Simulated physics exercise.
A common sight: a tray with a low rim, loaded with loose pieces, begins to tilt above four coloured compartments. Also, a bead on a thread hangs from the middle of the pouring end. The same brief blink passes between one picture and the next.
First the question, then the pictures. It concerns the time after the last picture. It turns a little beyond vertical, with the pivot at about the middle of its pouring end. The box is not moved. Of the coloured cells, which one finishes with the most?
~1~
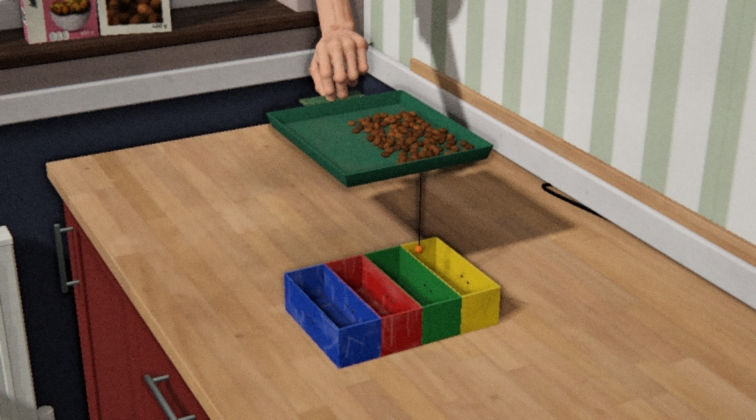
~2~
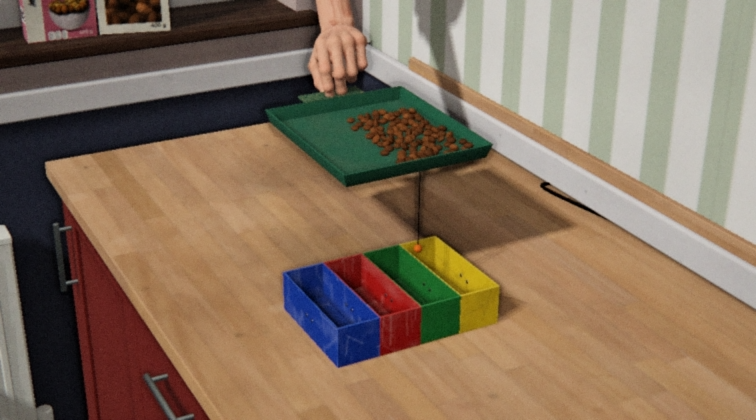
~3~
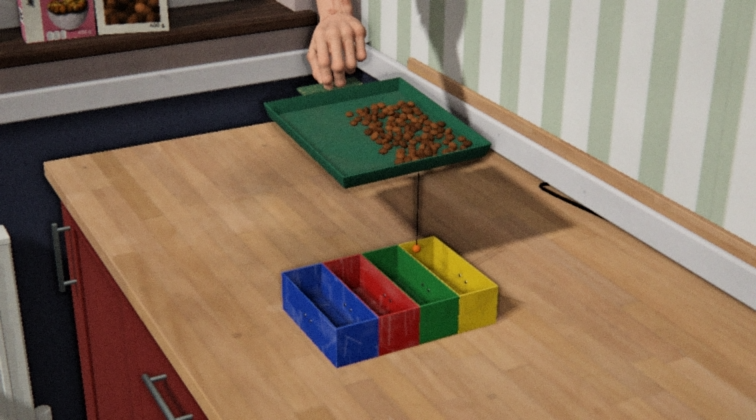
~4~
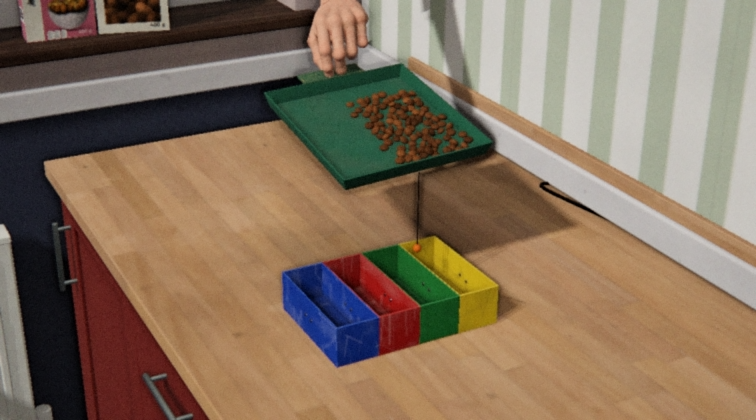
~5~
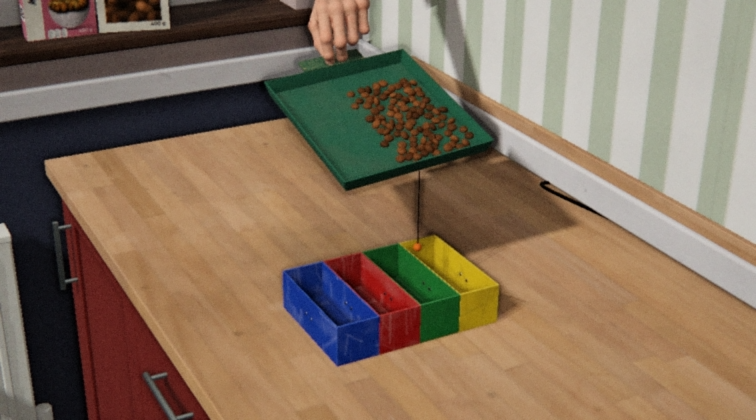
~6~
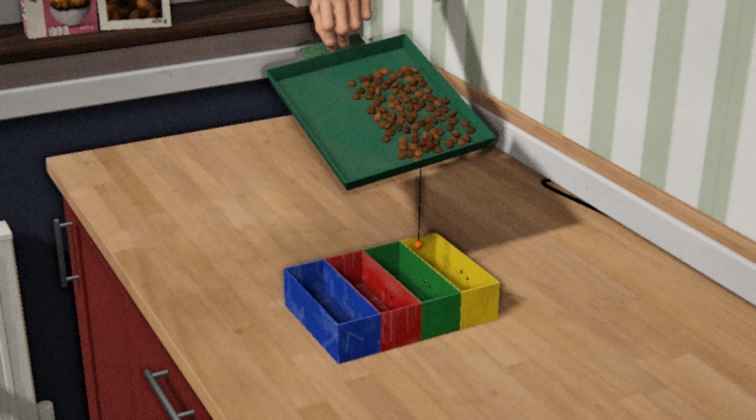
The red cell finishes with the most.
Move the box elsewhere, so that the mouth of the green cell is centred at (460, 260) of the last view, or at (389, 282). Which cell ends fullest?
The first position gives that blue cell, and the second gives green.
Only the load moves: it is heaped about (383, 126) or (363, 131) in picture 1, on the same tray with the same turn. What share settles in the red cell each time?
Close to 50 %, followed by close to 60 %.
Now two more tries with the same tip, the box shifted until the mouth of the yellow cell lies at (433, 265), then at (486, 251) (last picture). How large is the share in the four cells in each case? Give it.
First placement near 100 percent, second near 90 percent.
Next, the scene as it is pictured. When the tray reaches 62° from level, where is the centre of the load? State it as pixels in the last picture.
Roughly (405, 159).
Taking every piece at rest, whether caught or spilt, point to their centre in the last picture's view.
Near (386, 309), more or less.
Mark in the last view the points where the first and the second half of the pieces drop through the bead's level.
First near (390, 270), later near (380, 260).
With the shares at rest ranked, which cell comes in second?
The cell in green.
Shortly afterwards, tray tipped steeply; all but a few on the tray; only a few falling or outside the box.
Next, tray tipped right over; near a third on the tray; a little in the red cell; a little in the green cell; a little in the blue cell; a little in the yellow cell; near a quarter falling or outside the box.
Some moments later, tray tipped past a quarter turn; near half in the red cell; near a third in the green cell; a little in the yellow cell; a little in the blue cell.
In the end, tray tipped past a quarter turn; near half in the red cell; near a third in the green cell; a little in the yellow cell; a little in the blue cell.
